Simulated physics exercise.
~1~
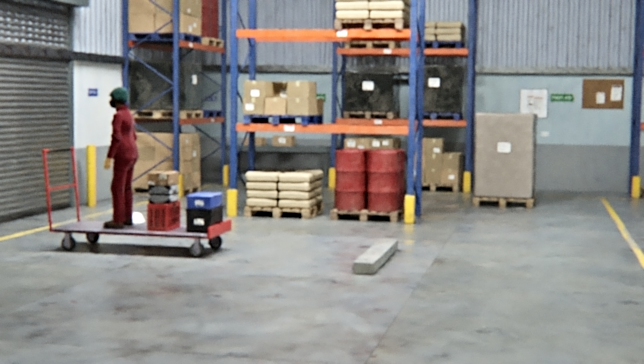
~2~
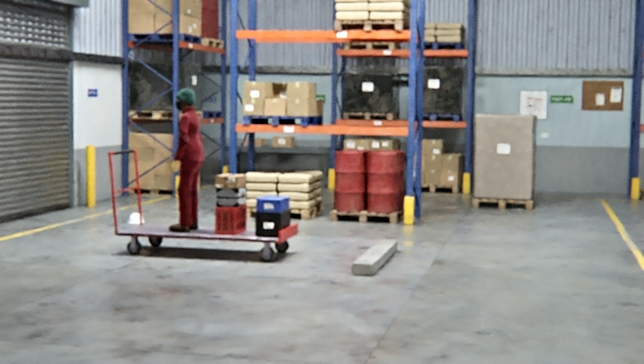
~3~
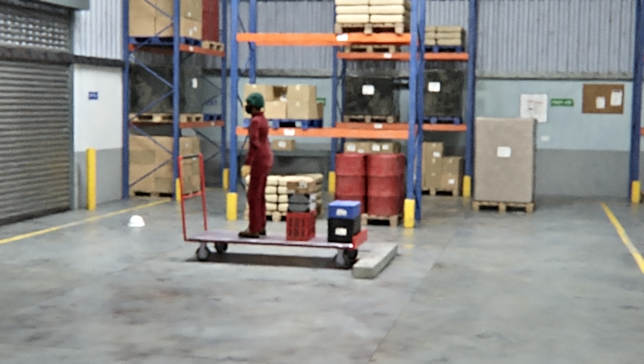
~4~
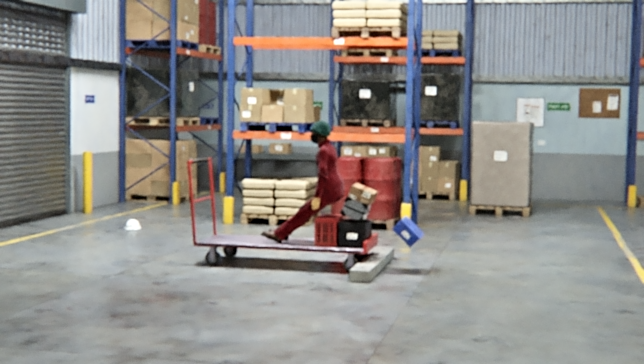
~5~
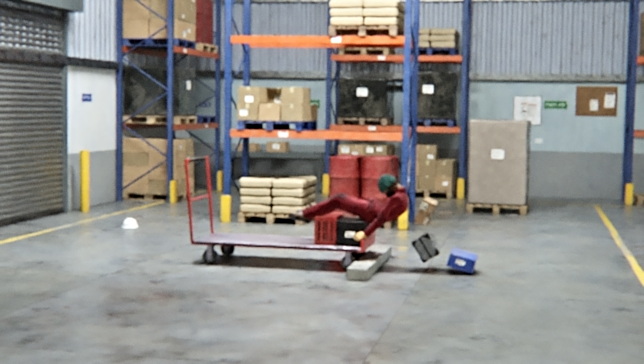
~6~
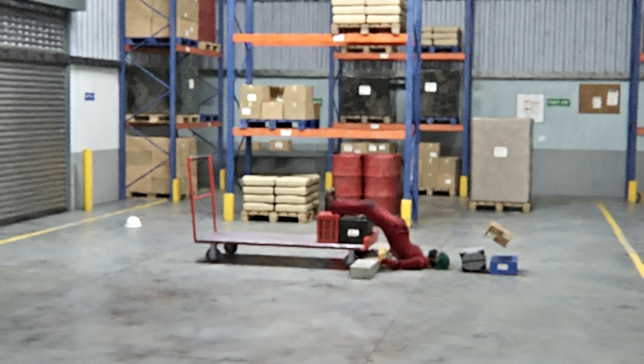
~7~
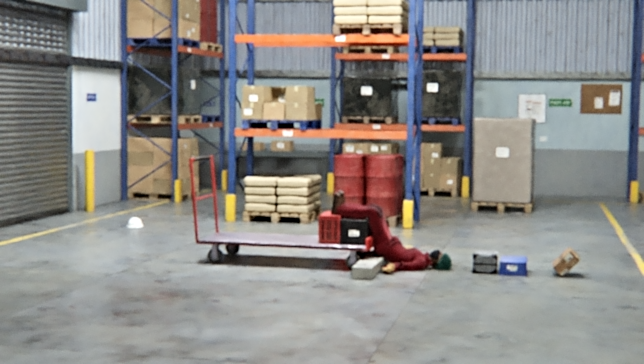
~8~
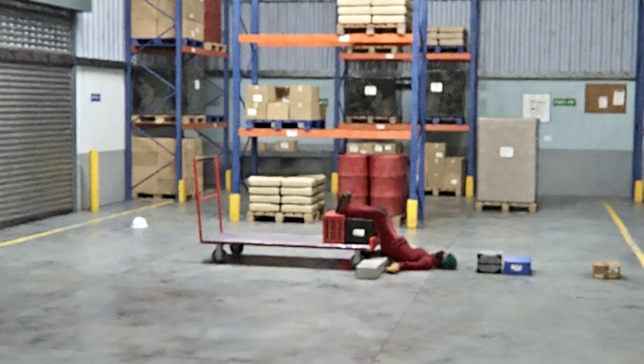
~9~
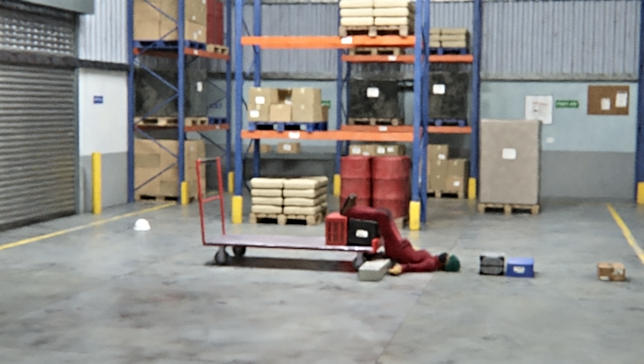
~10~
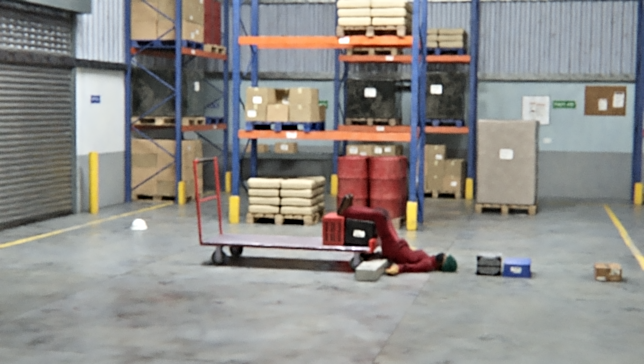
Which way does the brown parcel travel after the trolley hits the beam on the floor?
The brown parcel flies off to the right, tumbling past the front of the trolley and coming to rest on the floor beyond the other spilled items.
